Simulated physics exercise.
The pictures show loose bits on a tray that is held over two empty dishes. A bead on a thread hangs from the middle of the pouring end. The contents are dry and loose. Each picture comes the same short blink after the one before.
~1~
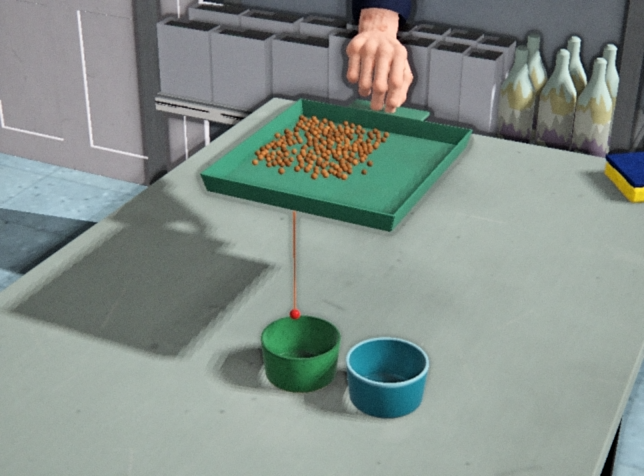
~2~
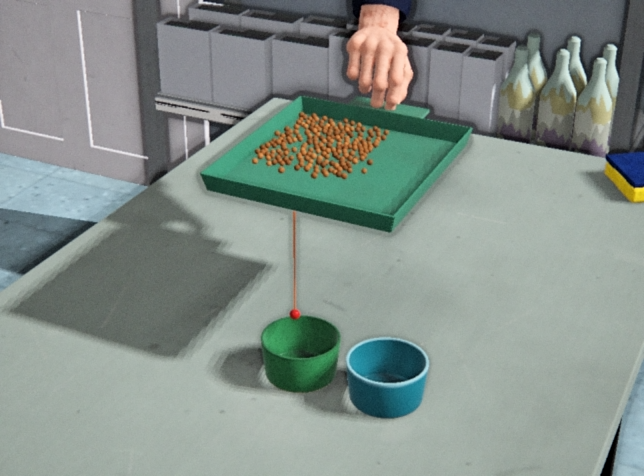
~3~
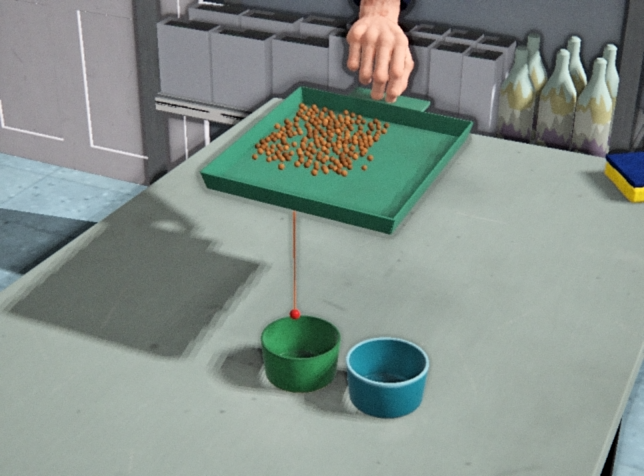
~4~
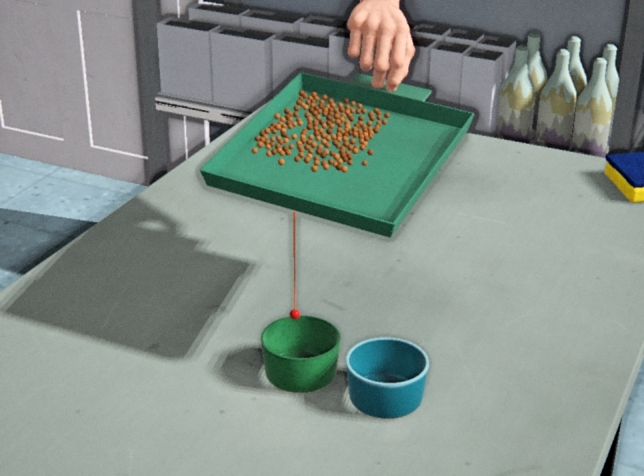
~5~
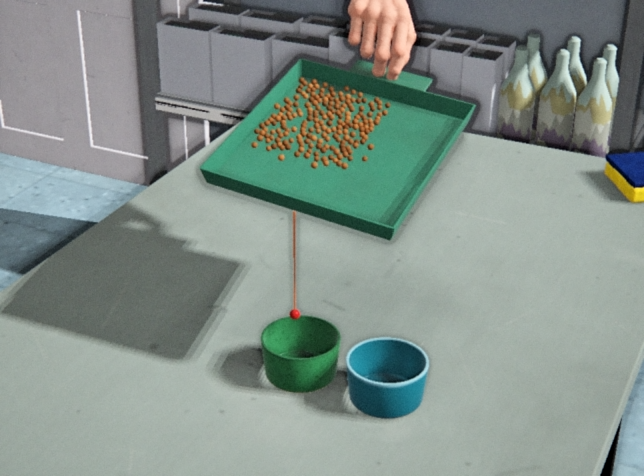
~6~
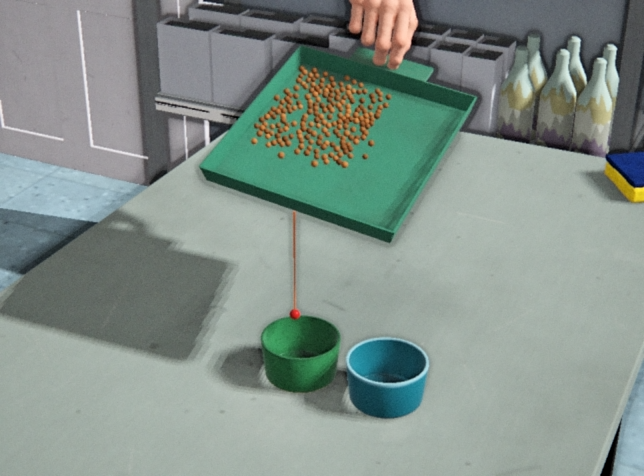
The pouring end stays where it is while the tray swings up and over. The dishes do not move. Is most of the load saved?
Together they catch over half.
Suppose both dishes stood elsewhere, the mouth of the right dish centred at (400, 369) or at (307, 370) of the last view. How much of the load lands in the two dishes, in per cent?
The first gives 50 %, the second 0 %.
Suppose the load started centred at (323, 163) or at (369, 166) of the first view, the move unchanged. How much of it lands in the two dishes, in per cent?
The first gives 70 %, the second 90 %.
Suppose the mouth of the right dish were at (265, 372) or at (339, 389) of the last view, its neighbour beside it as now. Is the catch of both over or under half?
First less than half, then not half.
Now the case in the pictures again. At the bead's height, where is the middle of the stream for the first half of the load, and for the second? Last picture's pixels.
Around (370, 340) and then (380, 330).
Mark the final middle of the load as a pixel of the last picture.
Around (385, 392).
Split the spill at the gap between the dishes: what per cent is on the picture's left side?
Some 50 per cent.
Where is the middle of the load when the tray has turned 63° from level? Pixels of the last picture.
At about (360, 235).
Just after the last frame, tray tipped steeply; the larger part on the tray; about a tenth in the right dish; about a tenth outside both; about a tenth in the air.
A moment on, tray tipped past a quarter turn; roughly a quarter on the tray; roughly a third in the right dish; just a few in the left dish; about a tenth outside both; roughly a quarter in the air.
Further on, tray tipped past a quarter turn; the larger part in the right dish; just a few in the left dish; roughly a quarter outside both.
When it is over, tray tipped past a quarter turn; the larger part in the right dish; just a few in the left dish; roughly a quarter outside both.
